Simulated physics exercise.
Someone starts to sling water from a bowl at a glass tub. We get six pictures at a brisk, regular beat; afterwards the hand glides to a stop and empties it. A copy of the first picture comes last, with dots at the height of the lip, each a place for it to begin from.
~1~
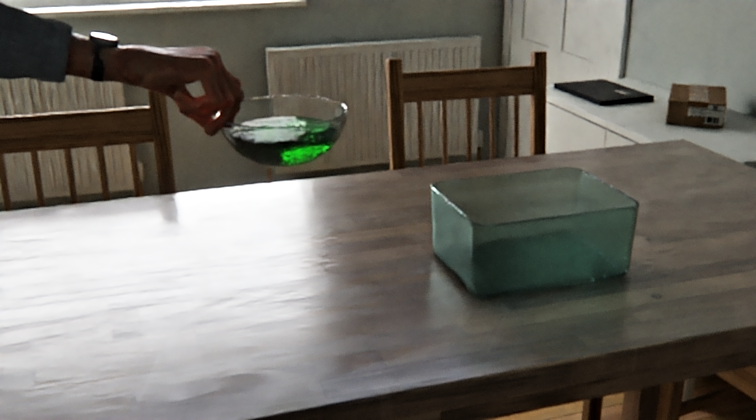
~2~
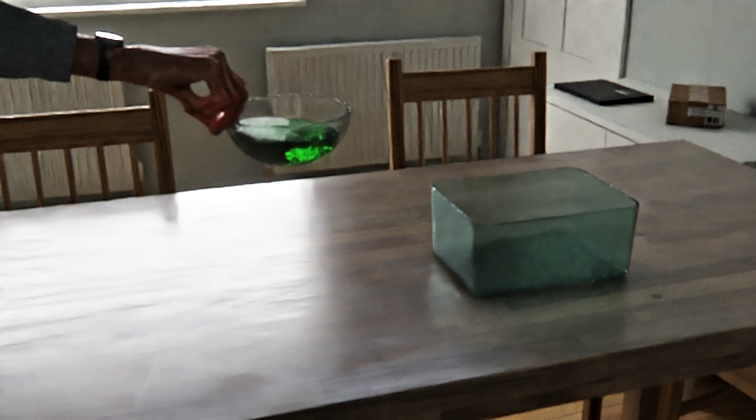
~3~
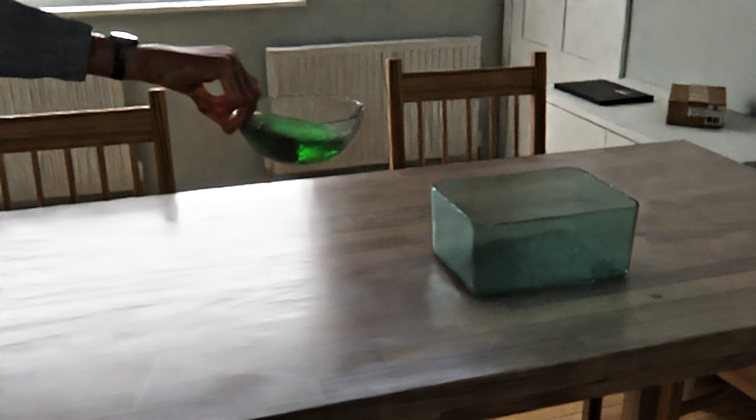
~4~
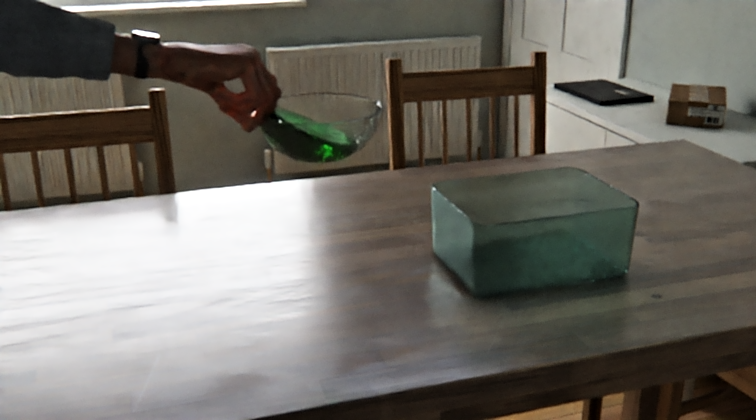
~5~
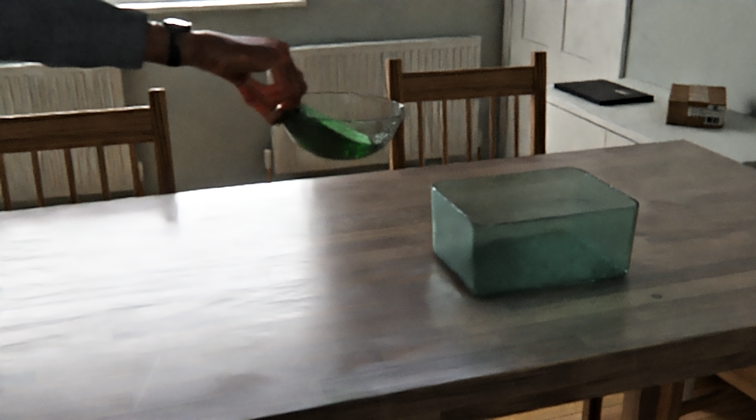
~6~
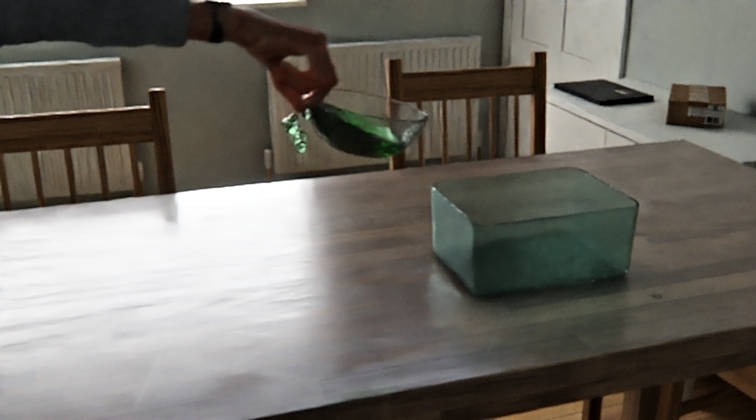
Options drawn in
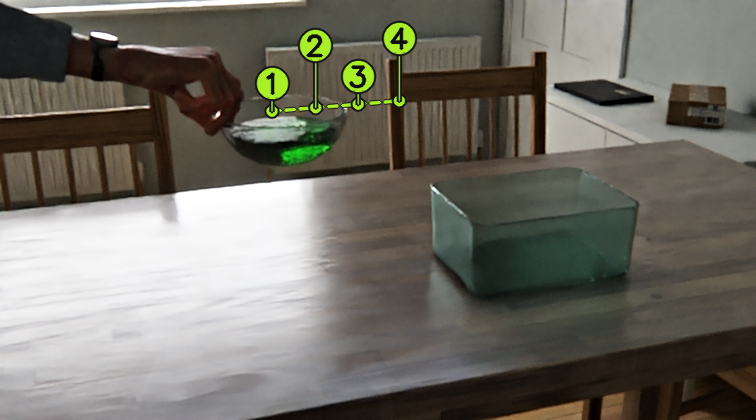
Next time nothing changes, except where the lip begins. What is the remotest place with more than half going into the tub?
1 is the one.
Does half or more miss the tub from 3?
No.
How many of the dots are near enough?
All of them.
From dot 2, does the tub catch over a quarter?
Yes.
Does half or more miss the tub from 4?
No, not at all.
In lime, 1 at (272, 111); 2 at (315, 107); 3 at (358, 104); 4 at (399, 100).
If 1 is chosen, about 65 % lands in the tub, 28 % falls short and 7 % goes beside or beyond.
If 2 is chosen, about 81 % lands in the tub, 13 % falls short and 6 % goes beside or beyond.
If 3 is chosen, about 88 % lands in the tub, 9 % falls short and 4 % goes beside or beyond.
If 4 is chosen, about 74 % lands in the tub, 5 % falls short and 21 % goes beside or beyond.
